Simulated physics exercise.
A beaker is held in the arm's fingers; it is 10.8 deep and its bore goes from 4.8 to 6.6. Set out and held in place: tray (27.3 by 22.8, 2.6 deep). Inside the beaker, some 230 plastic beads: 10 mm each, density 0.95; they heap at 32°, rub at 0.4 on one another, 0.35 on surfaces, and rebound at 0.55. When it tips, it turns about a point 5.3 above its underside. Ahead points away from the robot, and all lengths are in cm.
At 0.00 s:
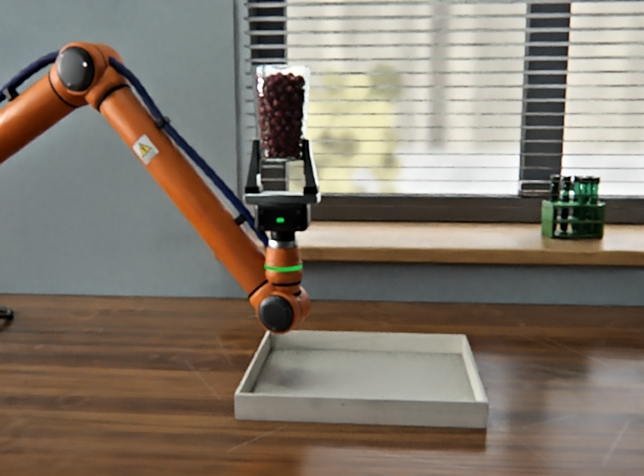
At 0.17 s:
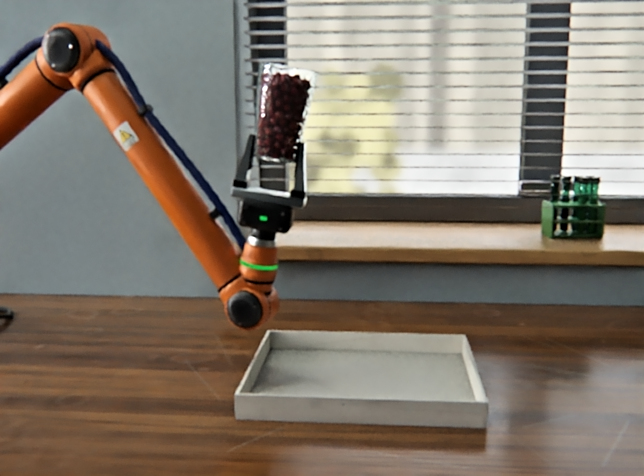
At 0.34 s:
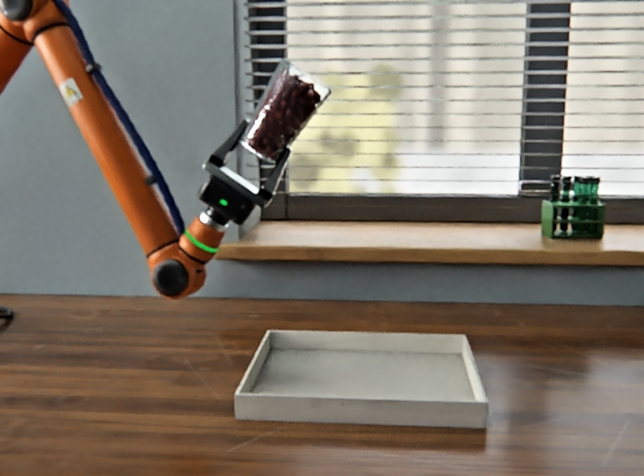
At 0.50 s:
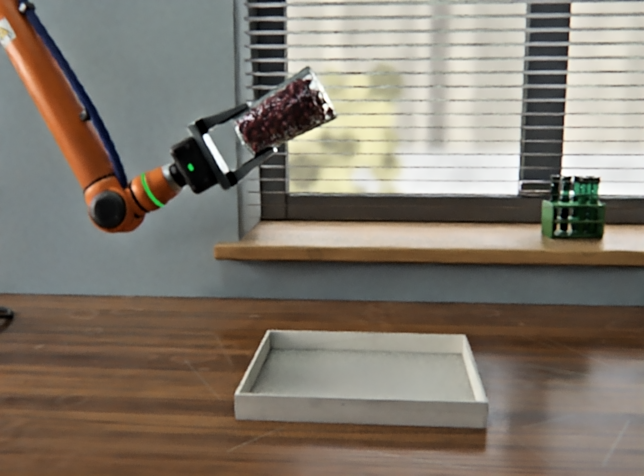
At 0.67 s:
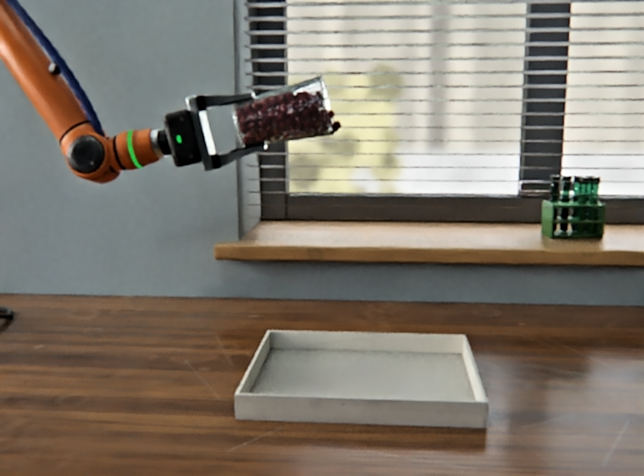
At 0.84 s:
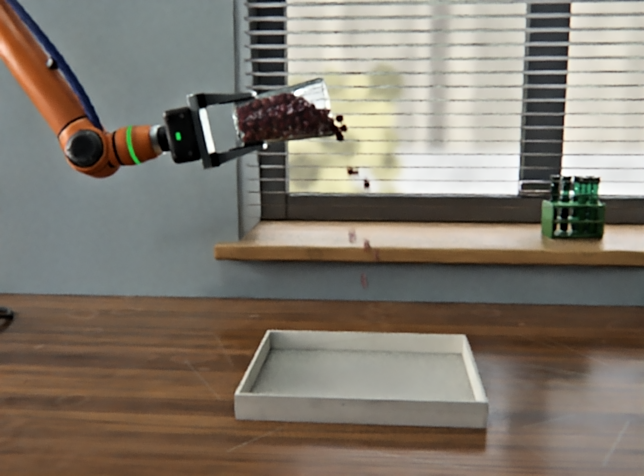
An orange robot arm held up a clear beaker full of dark red beads, swung it over to the right until it lay nearly sideways, and a few beads dropped from its mouth.
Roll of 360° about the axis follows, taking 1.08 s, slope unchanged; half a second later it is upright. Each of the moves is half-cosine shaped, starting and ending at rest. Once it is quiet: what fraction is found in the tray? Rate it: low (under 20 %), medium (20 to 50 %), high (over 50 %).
Rating: Medium.
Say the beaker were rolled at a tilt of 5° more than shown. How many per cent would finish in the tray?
Estimate: Close to 45 %.
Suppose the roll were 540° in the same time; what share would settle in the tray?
Share: Close to 30 %.
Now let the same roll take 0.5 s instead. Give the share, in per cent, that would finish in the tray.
Expected share: Some 20 %.
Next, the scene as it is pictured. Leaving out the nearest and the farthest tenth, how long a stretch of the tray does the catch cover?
About 24 centimetres.
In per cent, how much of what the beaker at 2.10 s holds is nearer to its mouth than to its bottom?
Near 40 per cent lies in the mouth half.
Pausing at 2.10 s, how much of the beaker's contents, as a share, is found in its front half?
40 %.
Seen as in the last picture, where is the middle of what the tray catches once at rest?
Near pixel (410, 374).
By 1.47 s, tipped 79°, highest piece 36 above the table; 191 in the beaker, 28 in the tray, 15 in flight or on a rim.
By 2.10 s, tipped 55°, highest piece 35 above the table; 162 in the beaker, 62 in the tray, 5 on the table or floor, 5 in flight or on a rim.
By 2.62 s, upright, highest piece 37 above the table; 162 in the beaker, 67 in the tray, 5 on the table or floor.
By 3.32 s, upright, highest piece 37 above the table; 162 in the beaker, 67 in the tray, 5 on the table or floor.
Final count, 162 in the beaker, 67 in the tray, 5 on the table or floor. That is 29 % in the tray.
